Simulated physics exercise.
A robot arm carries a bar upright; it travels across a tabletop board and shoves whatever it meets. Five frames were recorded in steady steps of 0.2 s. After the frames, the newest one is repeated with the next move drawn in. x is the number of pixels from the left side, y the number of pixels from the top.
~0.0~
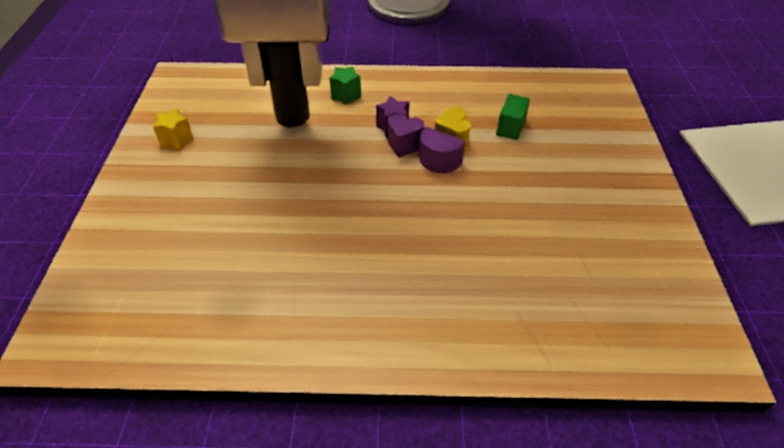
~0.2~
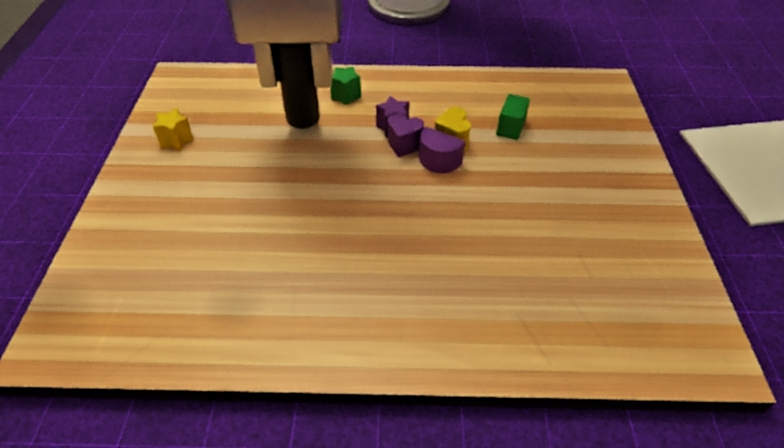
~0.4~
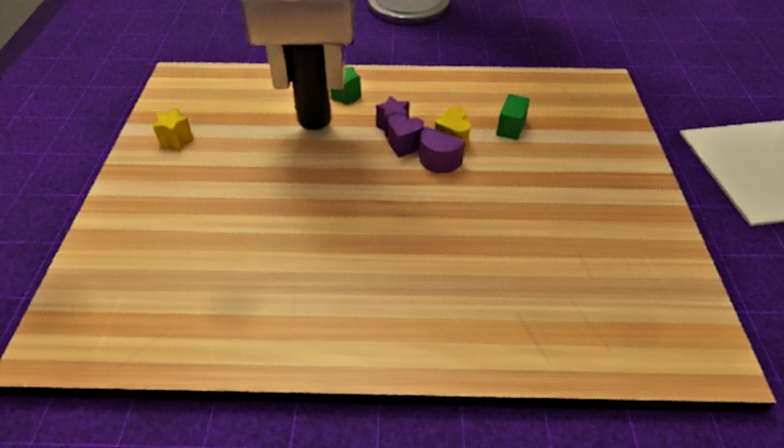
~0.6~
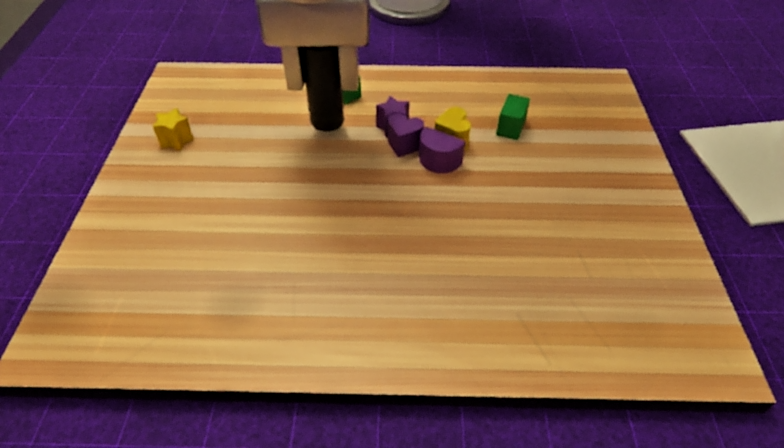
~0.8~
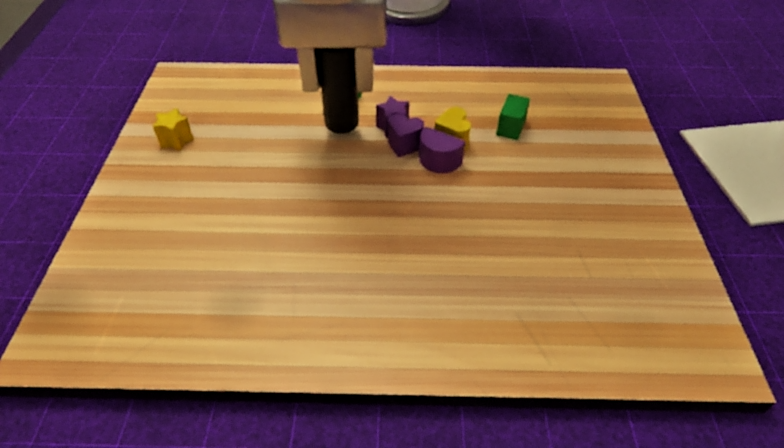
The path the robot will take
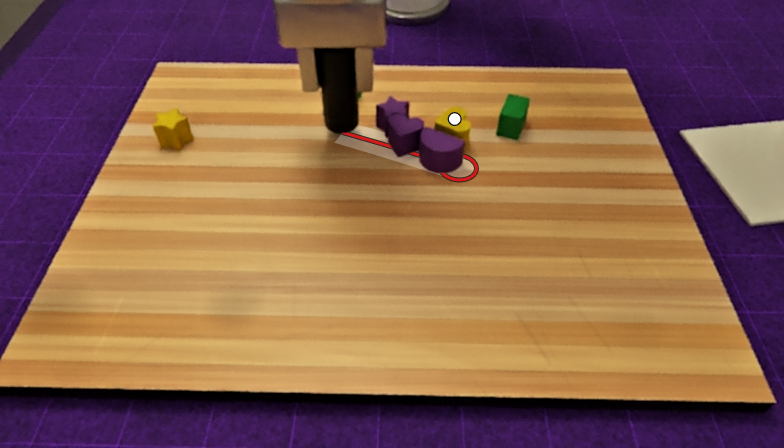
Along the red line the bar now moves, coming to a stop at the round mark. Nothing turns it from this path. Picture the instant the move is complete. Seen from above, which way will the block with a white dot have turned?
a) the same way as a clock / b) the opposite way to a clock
Correct choice: A.
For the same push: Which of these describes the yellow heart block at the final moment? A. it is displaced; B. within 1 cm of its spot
My answer is option A.
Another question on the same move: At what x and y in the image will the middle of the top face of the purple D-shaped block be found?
If I read the scene right, the answer is (496, 153).
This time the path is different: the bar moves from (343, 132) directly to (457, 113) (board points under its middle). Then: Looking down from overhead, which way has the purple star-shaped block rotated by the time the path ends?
Spins clockwise.
Drawn move, from (343, 132) to (458, 167); the dot is on the yellow heart block.
On the path given first. One third of the way, bar at (380, 134); purple star-shaped block at (397, 106), turned 25° anticlockwise; purple heart block at (416, 125); purple D-shaped block at (444, 141), turned 15° clockwise.
Two thirds of the way, bar at (419, 146); purple star-shaped block at (401, 107), turned 50° anticlockwise; purple heart block at (454, 125), turned 55° anticlockwise; purple D-shaped block at (472, 147), turned 90° clockwise; yellow heart block at (480, 114), turned 30° clockwise.
At the end, bar at (459, 158); purple star-shaped block at (401, 107), turned 50° anticlockwise; purple heart block at (478, 126), turned 125° anticlockwise; purple D-shaped block at (496, 153), turned 90° clockwise; yellow heart block at (489, 108), turned 25° clockwise.
